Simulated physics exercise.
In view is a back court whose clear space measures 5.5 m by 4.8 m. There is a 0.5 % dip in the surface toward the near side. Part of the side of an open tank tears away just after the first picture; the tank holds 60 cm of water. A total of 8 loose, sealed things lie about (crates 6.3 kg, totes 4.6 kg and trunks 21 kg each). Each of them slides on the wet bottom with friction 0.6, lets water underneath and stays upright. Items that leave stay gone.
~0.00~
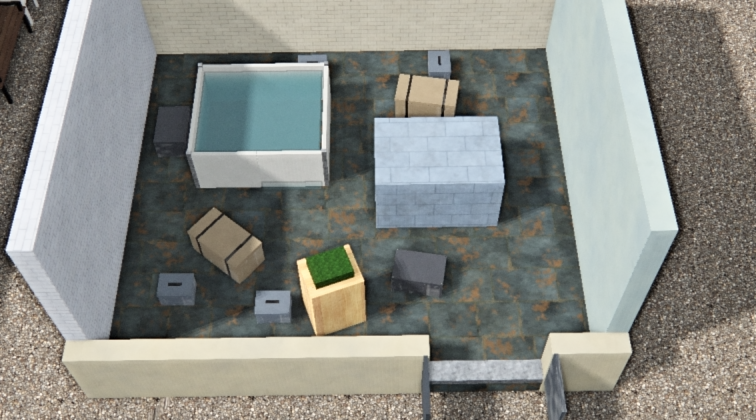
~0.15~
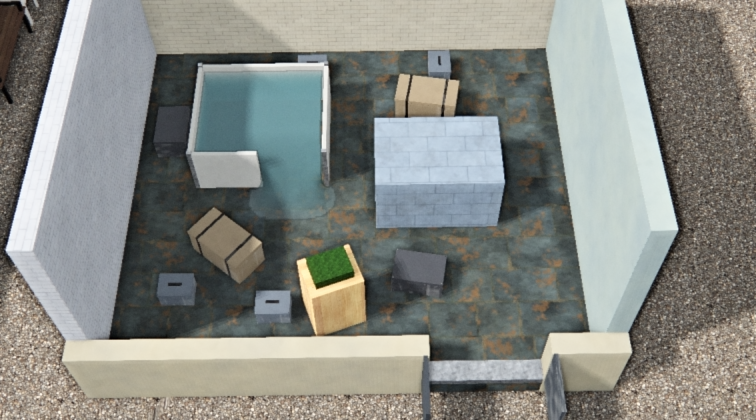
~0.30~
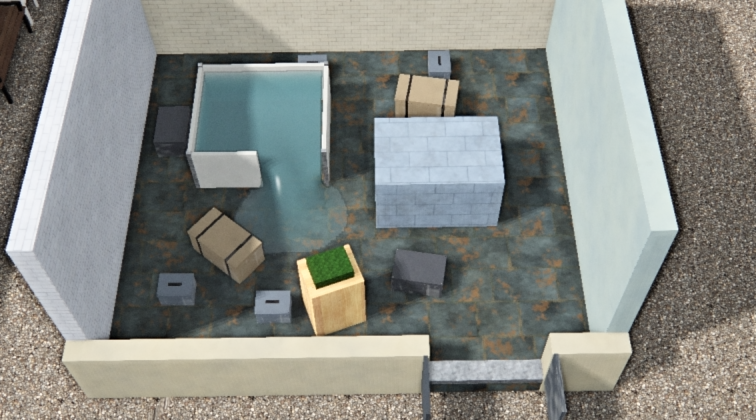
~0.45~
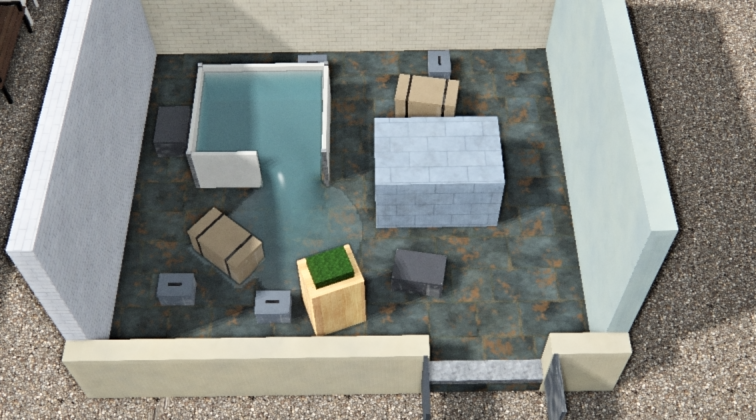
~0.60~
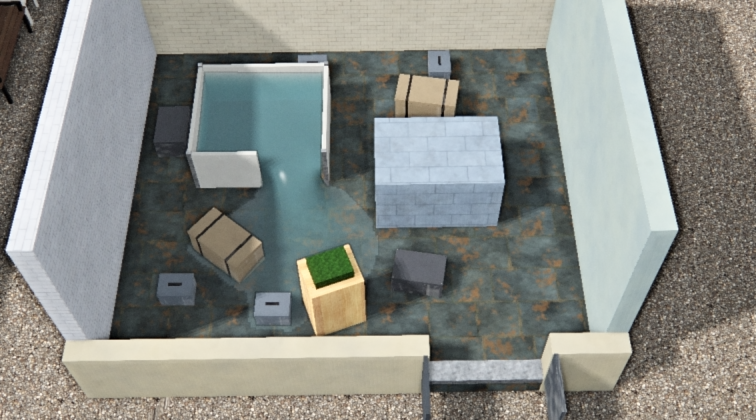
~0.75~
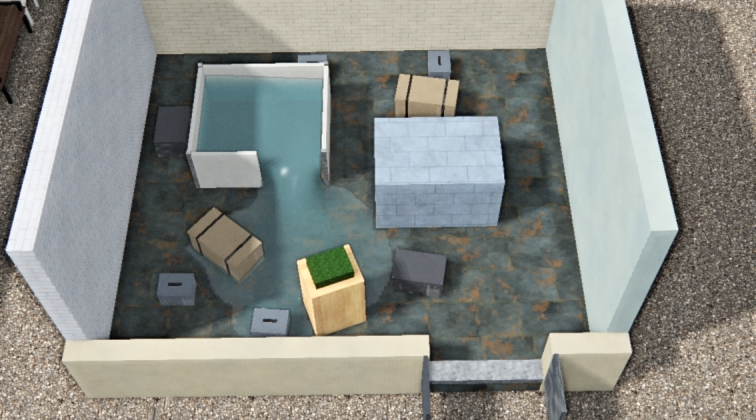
Water pouring from a white tank's broken front corner, spreading across a walled courtyard floor and nudging one grey box slightly nearer.
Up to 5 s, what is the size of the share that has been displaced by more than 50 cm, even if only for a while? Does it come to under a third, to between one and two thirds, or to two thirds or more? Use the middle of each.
It is a medium share, a third or more but below two thirds.
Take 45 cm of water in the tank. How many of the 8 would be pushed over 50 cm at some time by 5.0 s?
The answer would then be 3.
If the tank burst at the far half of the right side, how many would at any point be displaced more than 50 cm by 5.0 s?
Count: 2.
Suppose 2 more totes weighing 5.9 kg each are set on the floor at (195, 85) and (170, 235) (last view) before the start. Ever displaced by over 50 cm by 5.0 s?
Taking them in order: Below the mark and above the mark.
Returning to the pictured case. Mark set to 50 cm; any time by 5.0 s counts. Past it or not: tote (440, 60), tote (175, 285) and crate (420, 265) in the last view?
First falling below it, second exceeding it, third exceeding it.
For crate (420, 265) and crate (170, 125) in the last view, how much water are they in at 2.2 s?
Depth approx. 3 cm / 0 cm.
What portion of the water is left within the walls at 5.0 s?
Around 90 % of the water.
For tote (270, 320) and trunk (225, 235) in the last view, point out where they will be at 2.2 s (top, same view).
Estimated pixels: (299, 336) and (175, 251).
After 1.1 s 1 of 8 are over 50 cm from their spots; 1 afloat.
After 2.2 s 4 of 8 are over 50 cm from their spots; 1 afloat.
After 3.5 s 3 of 8 are over 50 cm from their spots; 3 afloat.
After 5.0 s 4 of 8 are over 50 cm from their spots, and 5 have been at some point; 3 afloat.
